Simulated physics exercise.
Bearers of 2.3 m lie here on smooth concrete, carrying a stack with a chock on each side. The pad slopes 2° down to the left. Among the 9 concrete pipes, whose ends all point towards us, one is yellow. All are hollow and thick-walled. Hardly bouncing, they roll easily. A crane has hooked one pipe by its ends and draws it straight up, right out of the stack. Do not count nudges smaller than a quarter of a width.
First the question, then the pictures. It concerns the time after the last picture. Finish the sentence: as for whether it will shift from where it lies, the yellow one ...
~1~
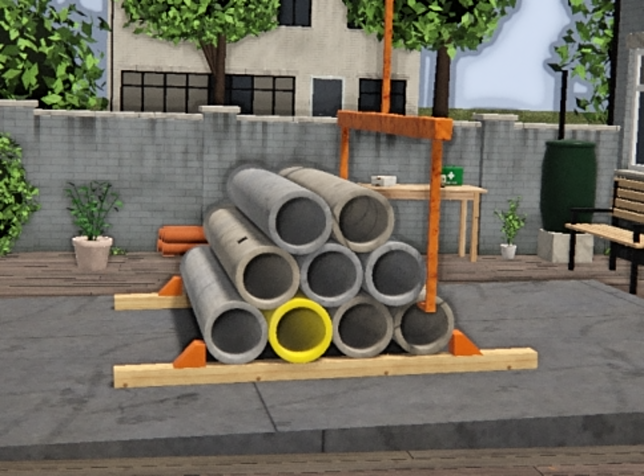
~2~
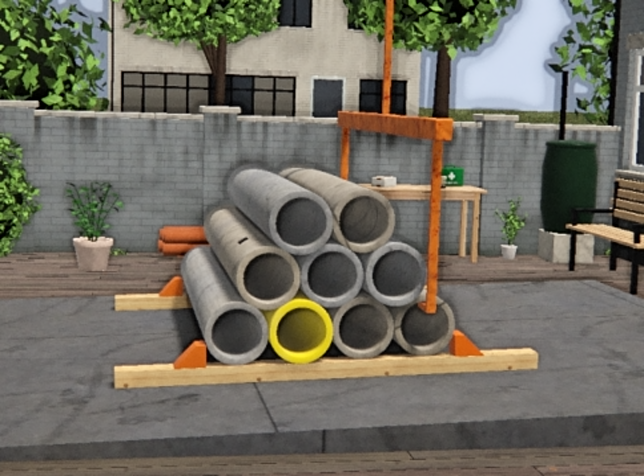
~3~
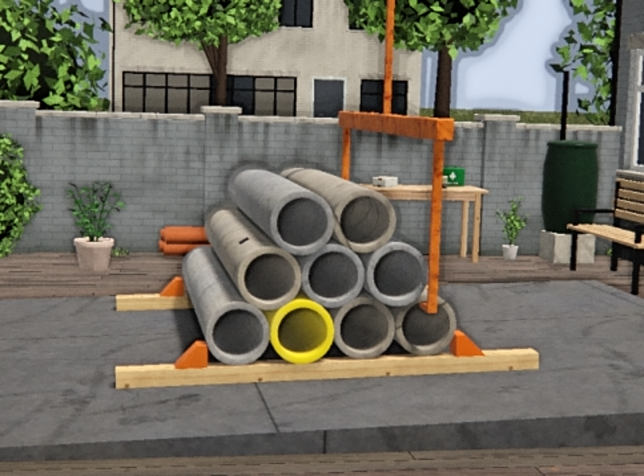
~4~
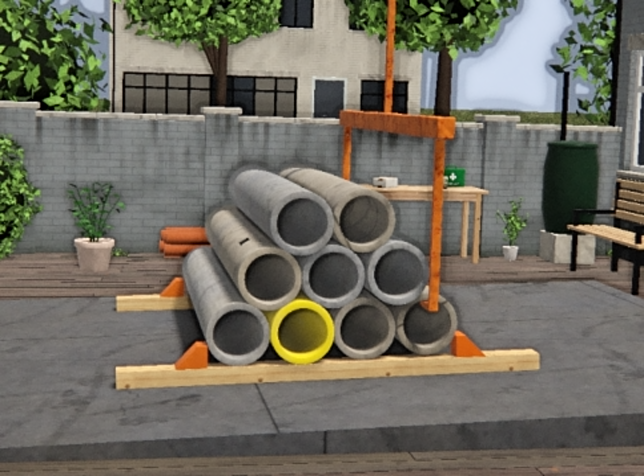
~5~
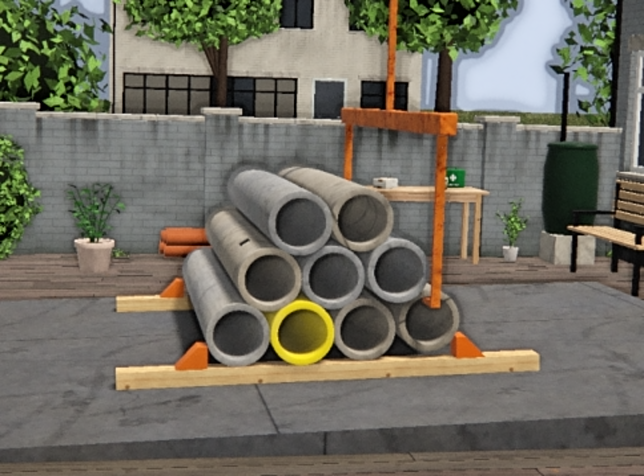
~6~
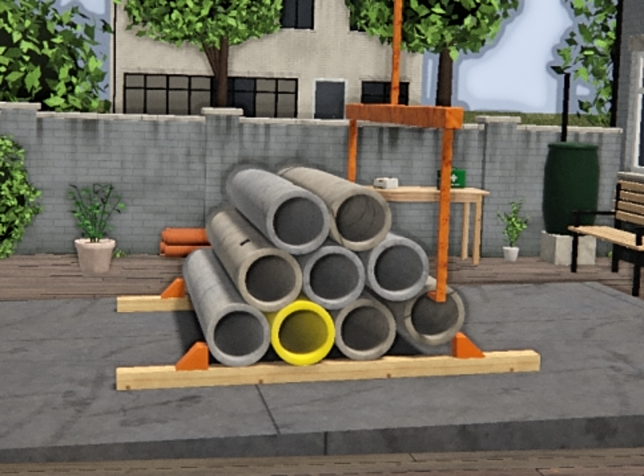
... does not.
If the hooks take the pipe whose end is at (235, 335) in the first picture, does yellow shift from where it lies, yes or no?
Lab note: In that case, yellow - yes, it would.
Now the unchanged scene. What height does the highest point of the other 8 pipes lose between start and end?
Some 0 centimetres.
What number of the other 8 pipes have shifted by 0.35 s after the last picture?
Count at that time: 0.
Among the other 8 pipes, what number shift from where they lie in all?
Count of them: 2.
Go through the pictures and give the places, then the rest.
The first picture shows yellow at (301, 331); hooked one at (426, 326); the pad slopes 2° down to the left; 4 of the 9 form the bottom row.
The second picture shows yellow at (301, 332); hooked one at (426, 327).
The third picture shows yellow at (302, 332); hooked one at (428, 327).
The fourth picture shows yellow at (302, 333); hooked one at (429, 325), up 1 cm.
The fifth picture shows yellow at (302, 333); hooked one at (431, 322), up 4 cm.
The sixth picture shows yellow at (303, 334); hooked one at (436, 316), up 7 cm.
Then, 0.4 s after the last picture, yellow is unmoved; 0 others dislodged.
At rest (1.6 s after the last picture), yellow is where it was; 2 others dislodged.
